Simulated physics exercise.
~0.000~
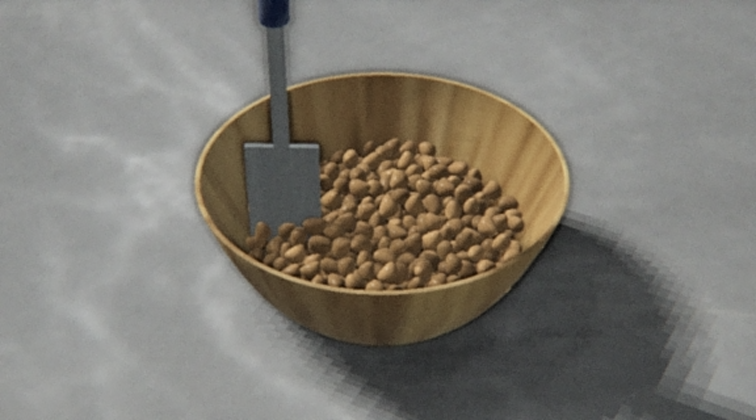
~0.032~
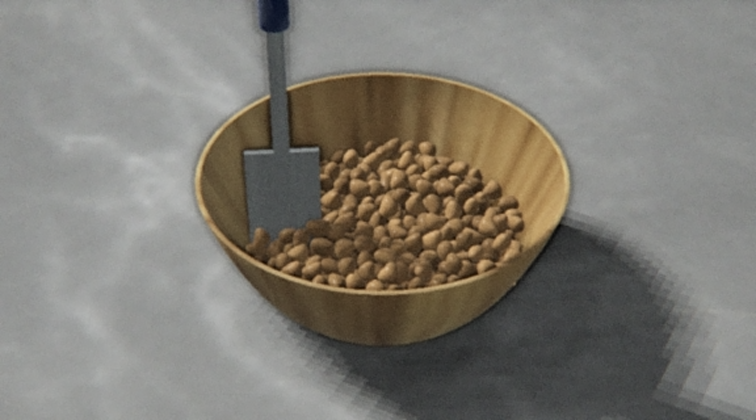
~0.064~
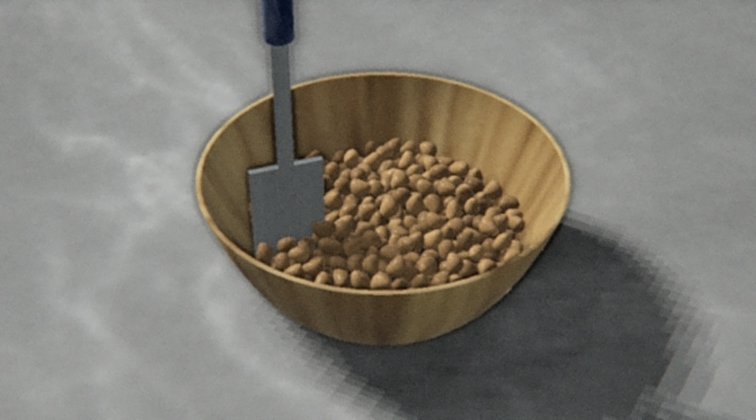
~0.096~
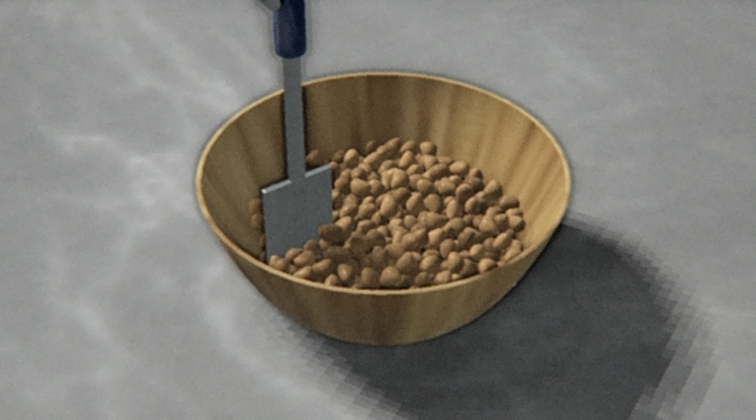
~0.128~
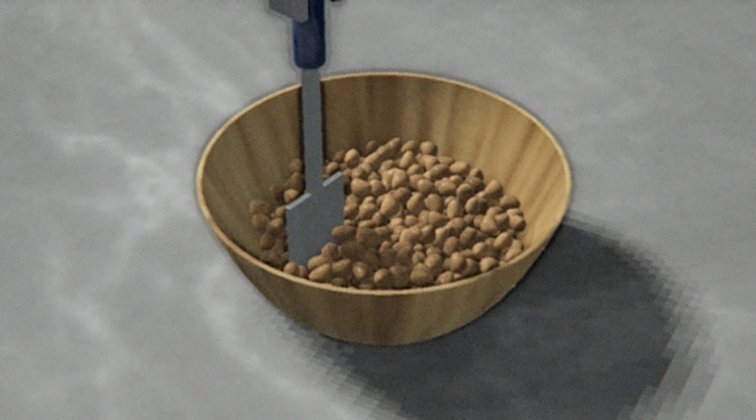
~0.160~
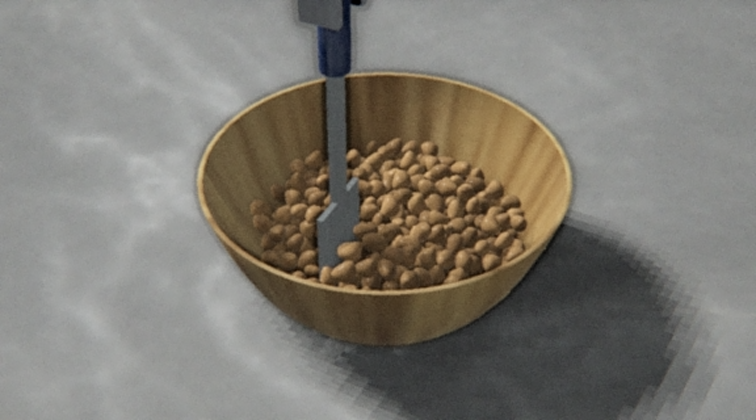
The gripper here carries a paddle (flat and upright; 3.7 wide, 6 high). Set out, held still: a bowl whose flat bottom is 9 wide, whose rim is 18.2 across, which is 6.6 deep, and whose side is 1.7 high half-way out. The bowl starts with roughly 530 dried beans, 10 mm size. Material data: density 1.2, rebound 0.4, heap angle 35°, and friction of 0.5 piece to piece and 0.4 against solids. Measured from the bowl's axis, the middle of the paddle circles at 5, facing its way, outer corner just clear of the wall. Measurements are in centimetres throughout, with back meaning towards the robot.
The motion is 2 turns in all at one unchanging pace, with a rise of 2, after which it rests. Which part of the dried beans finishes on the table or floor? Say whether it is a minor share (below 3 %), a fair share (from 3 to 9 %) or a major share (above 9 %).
A fair share.
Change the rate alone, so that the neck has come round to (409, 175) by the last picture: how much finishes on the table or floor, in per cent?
It comes to around 15 percent.
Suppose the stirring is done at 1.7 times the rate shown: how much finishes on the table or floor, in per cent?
I'd say about 20 %.
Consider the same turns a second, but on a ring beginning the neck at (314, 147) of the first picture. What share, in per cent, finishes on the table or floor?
Table or floor share: Near 0 %.
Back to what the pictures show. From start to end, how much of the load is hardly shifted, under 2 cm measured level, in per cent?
Roughly 40 percent of the load.
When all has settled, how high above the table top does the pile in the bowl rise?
Roughly 6.0 centimetres.
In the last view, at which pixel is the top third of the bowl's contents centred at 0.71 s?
Upper-third centre: Approx. (287, 191) px.
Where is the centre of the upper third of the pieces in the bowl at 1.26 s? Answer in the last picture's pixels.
Centre estimate: (429, 213).
After 0.71 s, 324° round, highest piece 8 above the table; 518 in the bowl, 11 on the table or floor, 3 in flight or on the tool.
After 1.26 s, 222° round, highest piece 8 above the table; 506 in the bowl, 26 on the table or floor.
After 1.74 s, 0° round, highest piece 6 above the table; 505 in the bowl, 27 on the table or floor.
After 2.44 s, 0° round, highest piece 6 above the table; 505 in the bowl, 27 on the table or floor.
In the end, 505 in the bowl, 27 on the table or floor. That is 5 % on the table or floor.
